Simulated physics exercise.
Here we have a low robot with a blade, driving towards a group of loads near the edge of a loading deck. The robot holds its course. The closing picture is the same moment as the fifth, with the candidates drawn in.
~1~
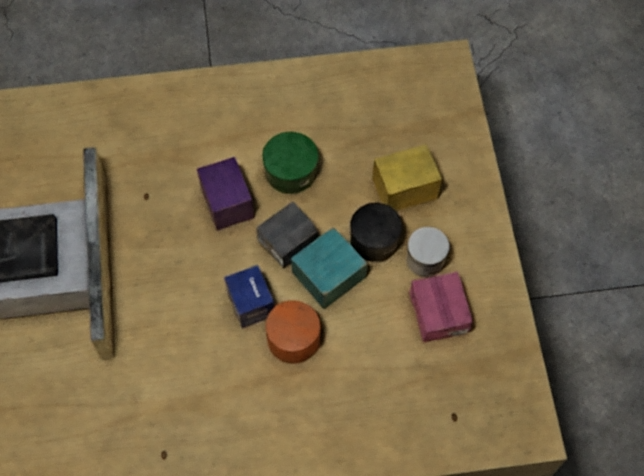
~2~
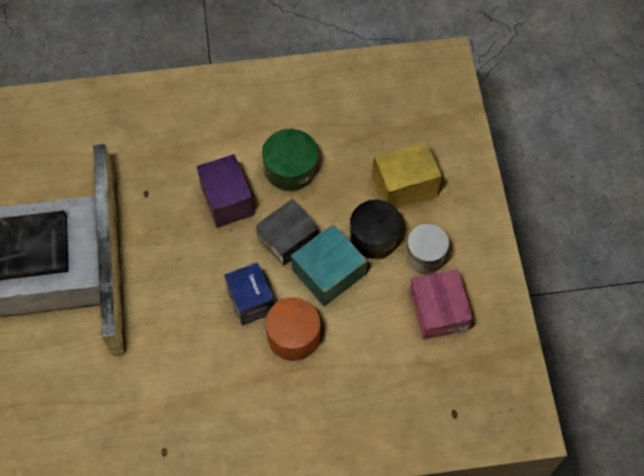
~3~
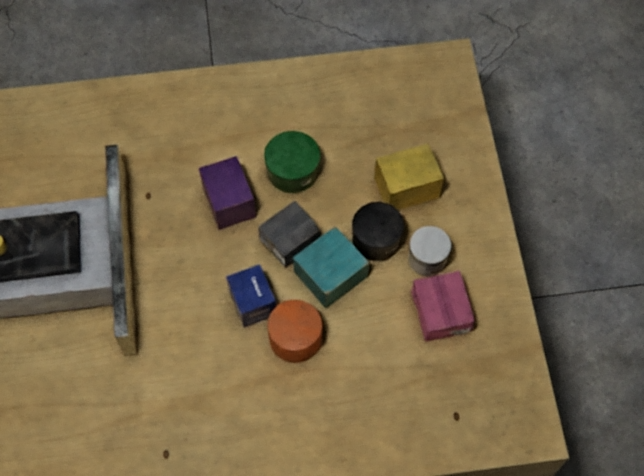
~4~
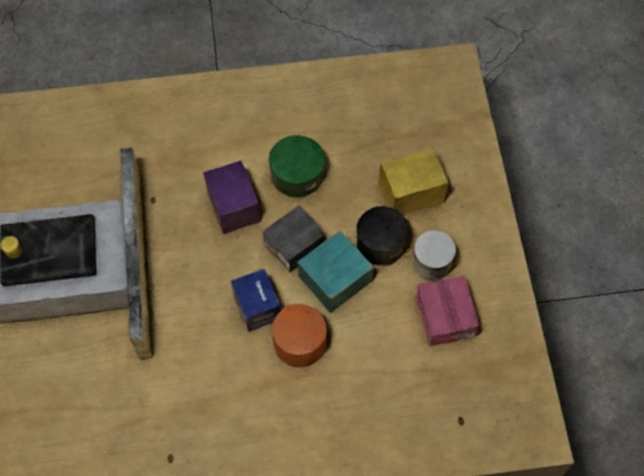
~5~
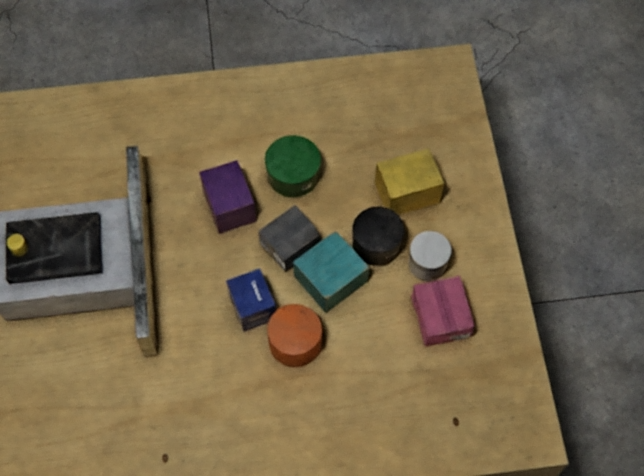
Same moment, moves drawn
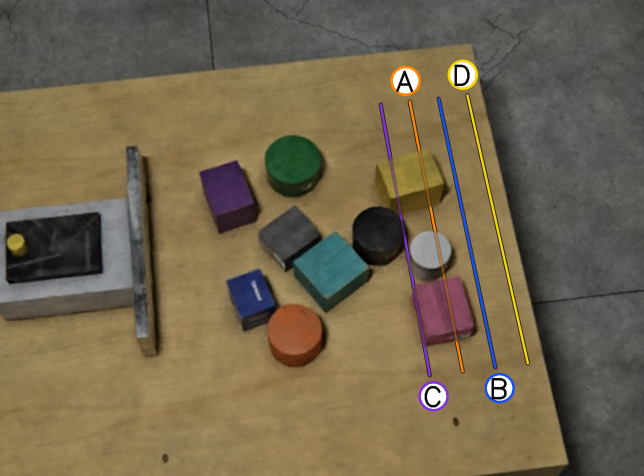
A low robot with an upright blade creeping right across a wooden deck towards a cluster of motionless coloured blocks and discs.
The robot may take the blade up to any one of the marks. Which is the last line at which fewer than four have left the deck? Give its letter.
As far as mark A.
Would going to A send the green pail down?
No.
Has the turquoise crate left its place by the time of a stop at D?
Yes.
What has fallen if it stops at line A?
It is the white pail.
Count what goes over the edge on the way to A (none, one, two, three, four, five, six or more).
One.
On the copy, A at (435, 228); B at (465, 225); C at (404, 232); D at (496, 221).
On A. First, robot (170, 234); green pail (312, 163); orange canister (299, 339).
Then, robot (279, 221); white pail (475, 254); black pail (459, 214).
Finally, robot (360, 212); white pail over the edge; black pail (507, 208); one fallen.
By contrast, B drops four; C is within the limit but short; D drops seven.
